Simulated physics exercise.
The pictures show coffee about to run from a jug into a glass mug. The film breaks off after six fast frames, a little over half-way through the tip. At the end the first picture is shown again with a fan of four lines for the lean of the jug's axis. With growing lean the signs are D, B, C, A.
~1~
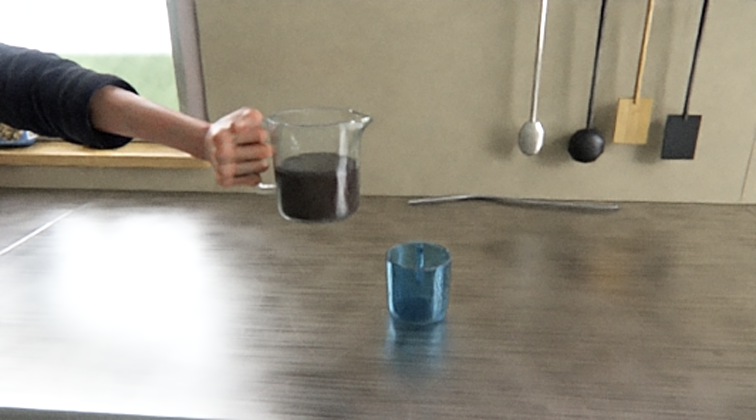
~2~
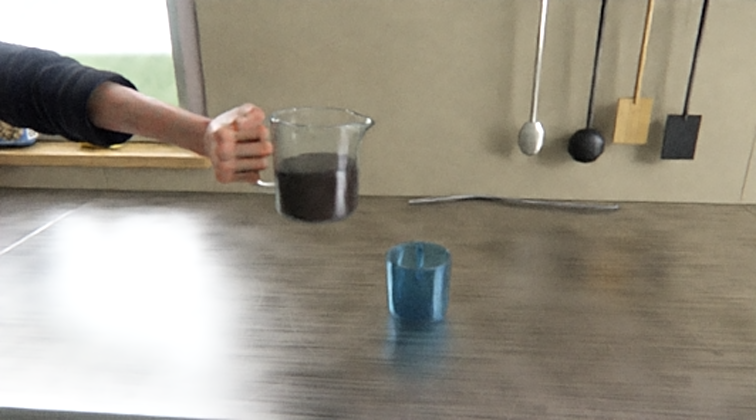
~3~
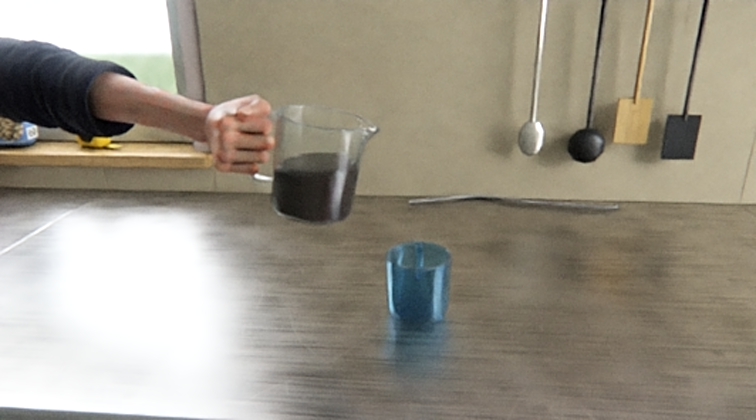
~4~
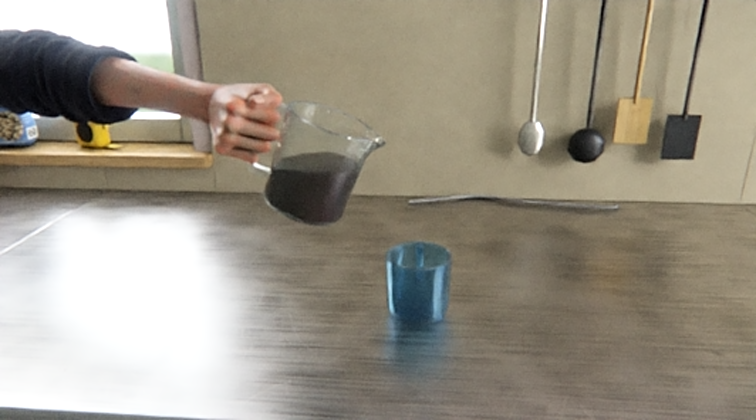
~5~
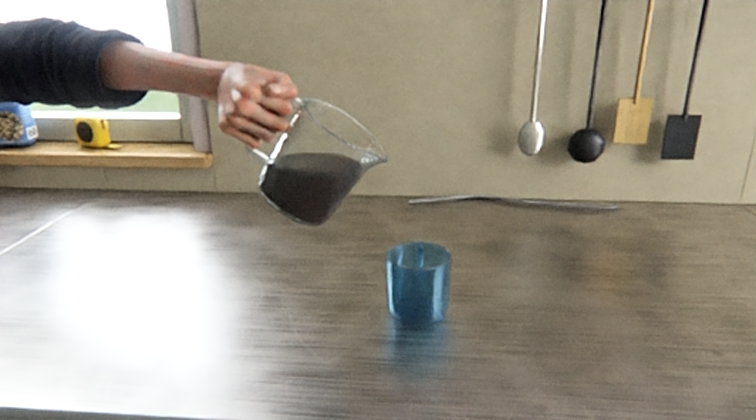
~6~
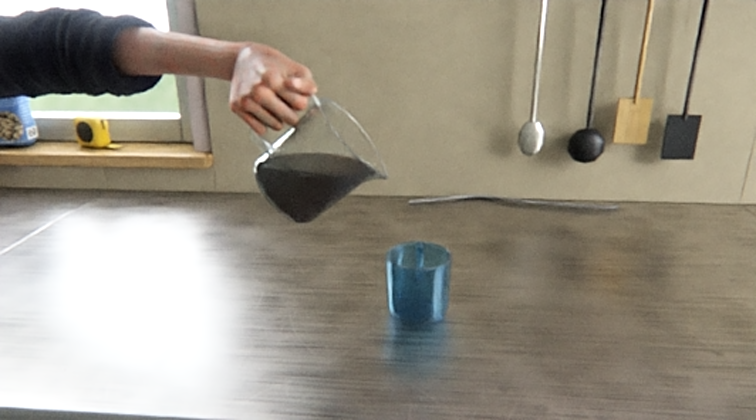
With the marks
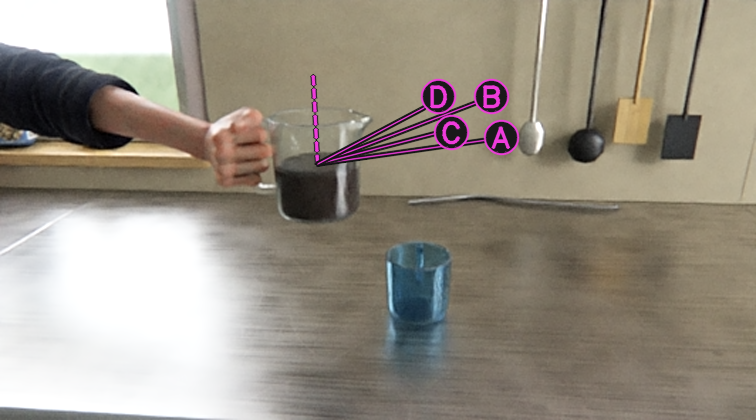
A hand in a dark sleeve, reaching in from the left, holds a clear glass jug of dark coffee above a blue glass mug on a brownish-grey kitchen counter. The steady, front-on view shows a window and wooden sill at left and four utensils hanging on the beige wall at right. The hand gradually tilts the jug rightward, revealing a yellow object on the sill, while the mug stays still.
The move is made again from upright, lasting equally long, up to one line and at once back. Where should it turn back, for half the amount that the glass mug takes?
Take B.
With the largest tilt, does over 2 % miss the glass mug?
Yes.
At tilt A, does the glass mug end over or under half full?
Over.
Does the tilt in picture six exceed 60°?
No, it does not.
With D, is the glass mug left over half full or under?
Under.
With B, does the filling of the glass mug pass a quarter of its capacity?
Yes, it does.
On the marked copy, A at (484, 140); B at (475, 102); C at (434, 133); D at (424, 107).
For tilt A, the glass mug ends with about 78 % of what it can hold; 8 % of the coffee is spilt.
For tilt B, the glass mug ends with about 50 % of what it can hold.
For tilt C, the glass mug ends with about 69 % of what it can hold.
For tilt D, the glass mug ends with about 32 % of what it can hold.
